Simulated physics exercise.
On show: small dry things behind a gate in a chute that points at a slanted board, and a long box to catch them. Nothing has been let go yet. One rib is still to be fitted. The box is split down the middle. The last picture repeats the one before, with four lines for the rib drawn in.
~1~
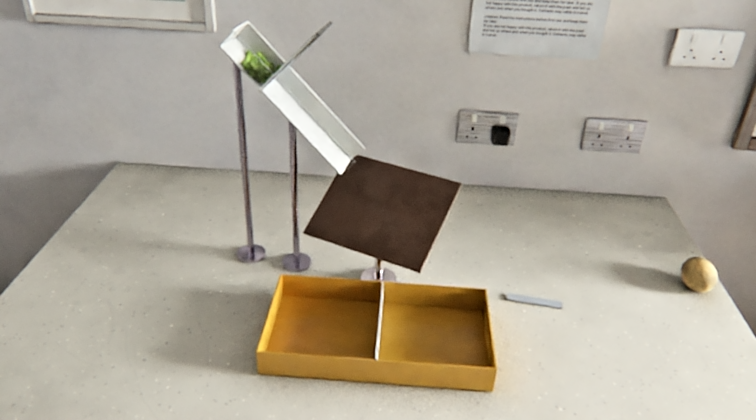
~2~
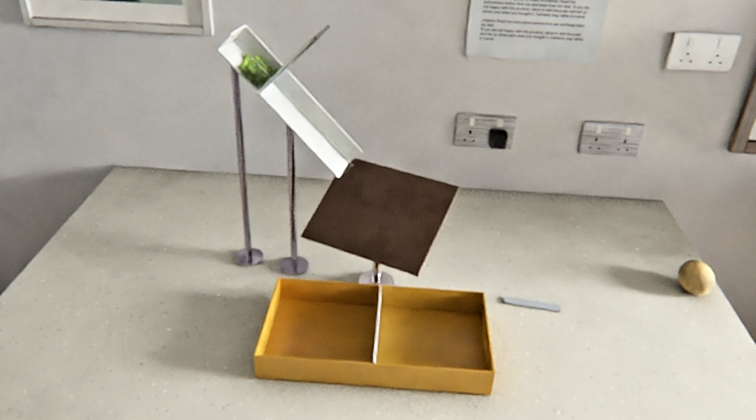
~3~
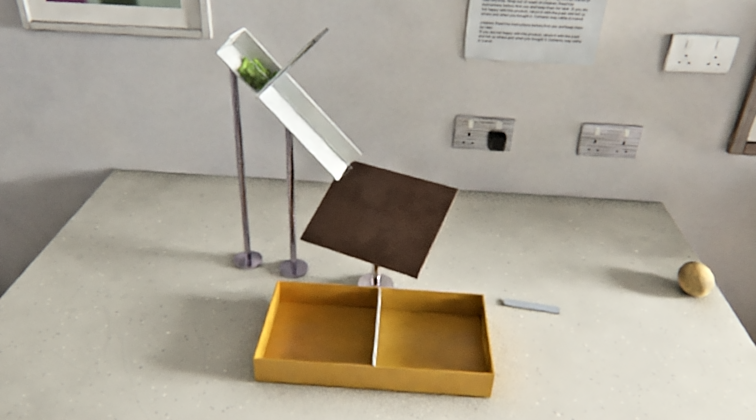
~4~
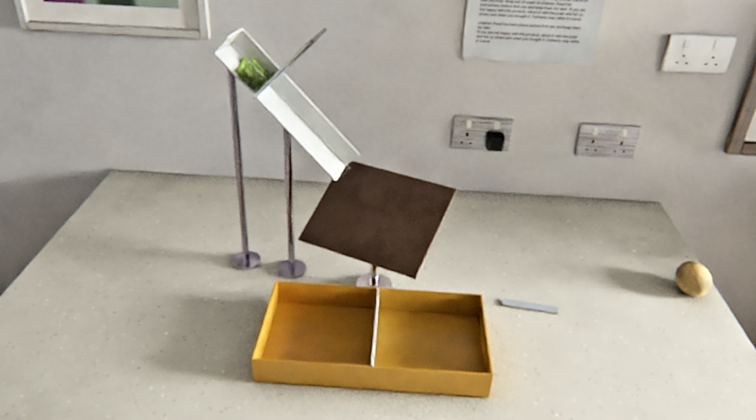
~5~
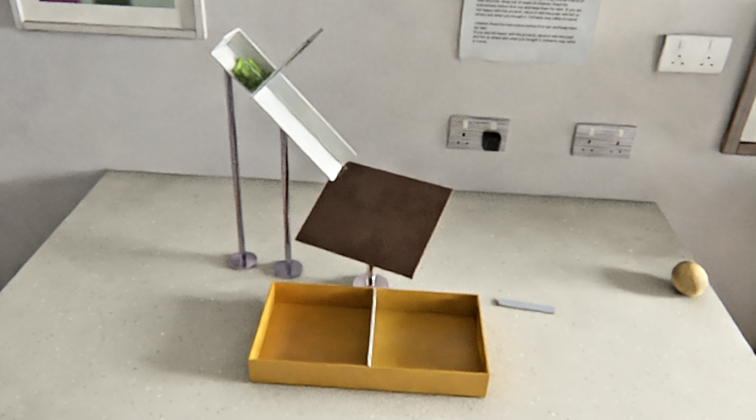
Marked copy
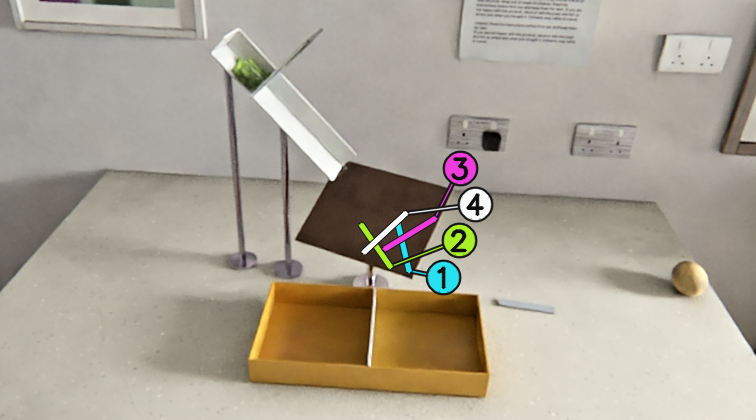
A pale table held a white chute with small green things behind its gate, a slanted brown board and a divided yellow box; nothing on it moved, though the view shifted very slightly.
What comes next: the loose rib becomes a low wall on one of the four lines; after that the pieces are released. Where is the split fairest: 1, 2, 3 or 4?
I would pick line 1.
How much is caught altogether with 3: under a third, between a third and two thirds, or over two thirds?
It is over two thirds.
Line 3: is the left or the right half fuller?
More lands on the left.
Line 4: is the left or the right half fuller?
Left.
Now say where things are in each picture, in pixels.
Load behind the gate near (264, 69), dried peas; lip of the chute near (345, 167), sloping fairly steeply, in the first frame.
Middle of the board near (380, 211), tilted fairly steeply; middle of its low edge near (357, 255); of its high edge near (401, 170), in the second frame.
Front corners of the box near (254, 358) and (494, 374); front end of its middle wall near (373, 366), in the third frame.
Middle of the load near (258, 76); lip near (340, 173), in the fourth frame.
Middle of the load near (255, 76); lip near (337, 174), in the fifth frame.
On the marked copy, line 1 from (397, 221) to (409, 270); line 2 from (361, 225) to (390, 266); line 3 from (434, 218) to (385, 248); line 4 from (405, 213) to (364, 251).
With 1, of what is caught, close to a third in the left half, close to two thirds in the right.
With 2, of what is caught, a small share in the left half, all but a few in the right.
With 3, of what is caught, all but a few in the left half, a small share in the right.
With 4, of what is caught, all but a few in the left half, a small share in the right.
